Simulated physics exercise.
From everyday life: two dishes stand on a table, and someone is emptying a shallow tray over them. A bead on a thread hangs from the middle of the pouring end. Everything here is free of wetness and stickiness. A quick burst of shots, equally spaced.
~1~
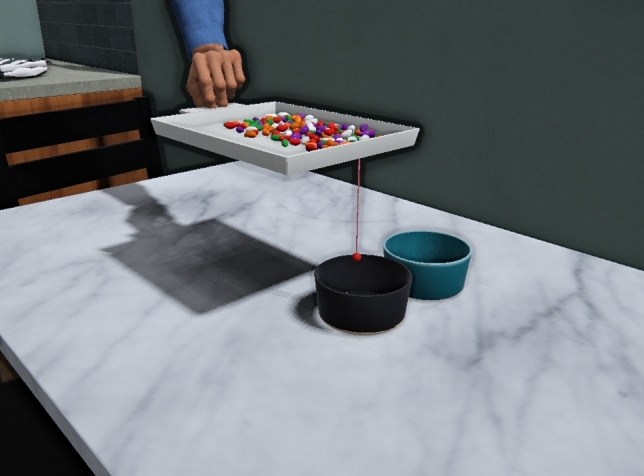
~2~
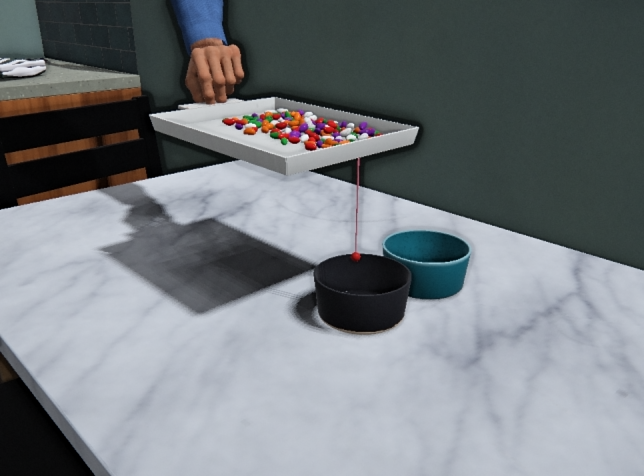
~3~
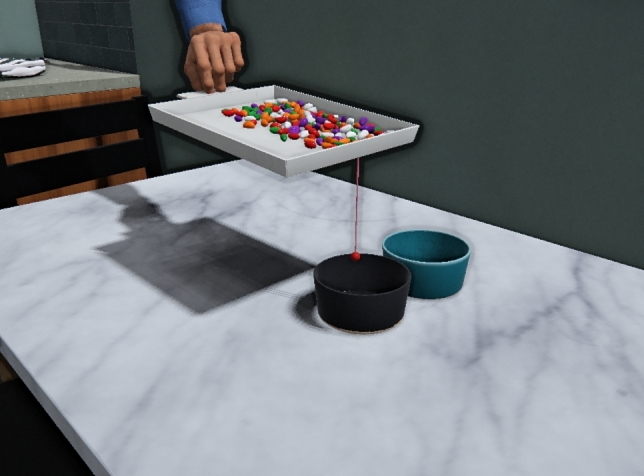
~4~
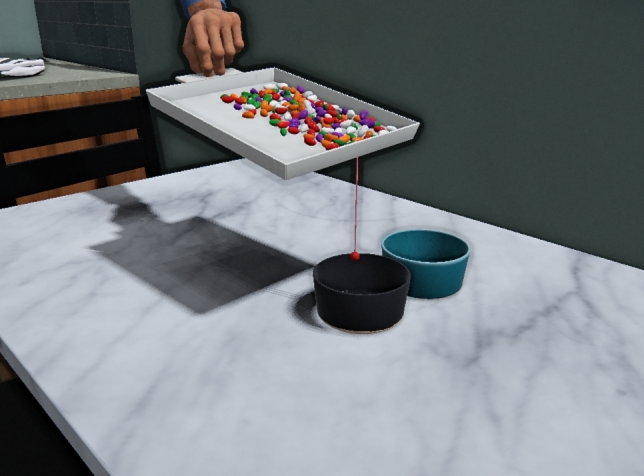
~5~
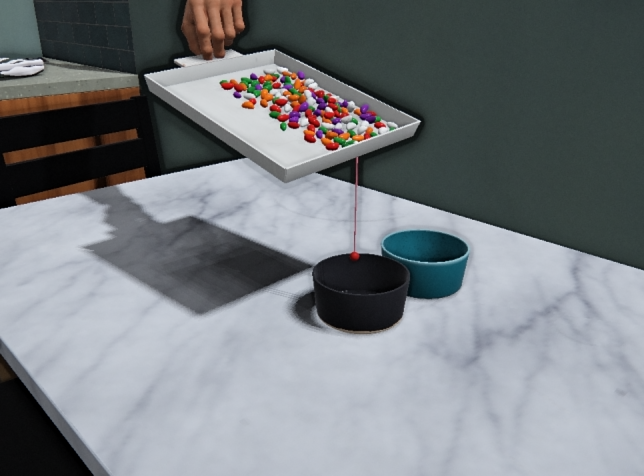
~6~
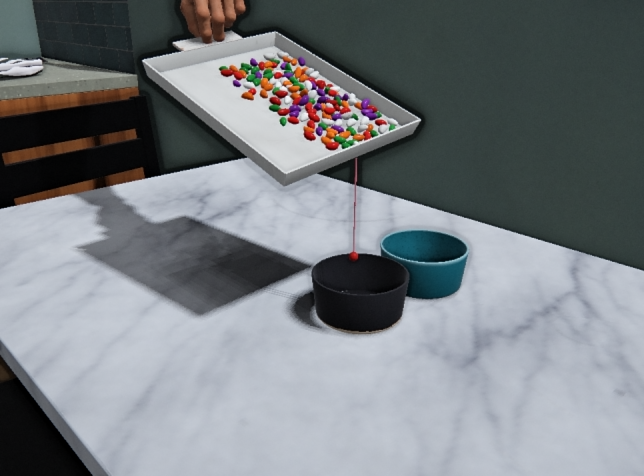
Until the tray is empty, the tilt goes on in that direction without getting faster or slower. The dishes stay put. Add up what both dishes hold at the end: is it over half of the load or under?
It comes to under half.
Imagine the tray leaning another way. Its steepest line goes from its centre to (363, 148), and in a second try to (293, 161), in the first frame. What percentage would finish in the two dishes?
First case: 70 %; second case: 10 %.
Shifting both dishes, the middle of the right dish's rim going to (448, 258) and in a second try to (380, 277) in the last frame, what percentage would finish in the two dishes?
About 40 per cent first, then about 90 per cent.
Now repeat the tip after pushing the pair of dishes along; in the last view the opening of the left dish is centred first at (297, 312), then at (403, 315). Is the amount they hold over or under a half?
Try 1: The greater share; try 2: A lesser share.
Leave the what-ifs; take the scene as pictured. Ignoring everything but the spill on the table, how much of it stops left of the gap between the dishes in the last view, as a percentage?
80 %, roughly.
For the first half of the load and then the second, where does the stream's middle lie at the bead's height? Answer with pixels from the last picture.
Half one: (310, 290), half two: (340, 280).
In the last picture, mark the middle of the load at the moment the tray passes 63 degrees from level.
The middle of the pieces shows up near (325, 124).
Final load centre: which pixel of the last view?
Roughly at pixel (314, 352).
Shortly afterwards, tray tipped steeply; all but a few on the tray; only a few in the air.
Next, tray tipped past a quarter turn; the bulk on the tray; only a few in the left dish; a little outside both; a little in the air.
Some moments later, tray tipped past a quarter turn; a little in the left dish; the bulk outside both.
In the end, tray tipped past a quarter turn; a little in the left dish; none at all in the right dish; the bulk outside both.
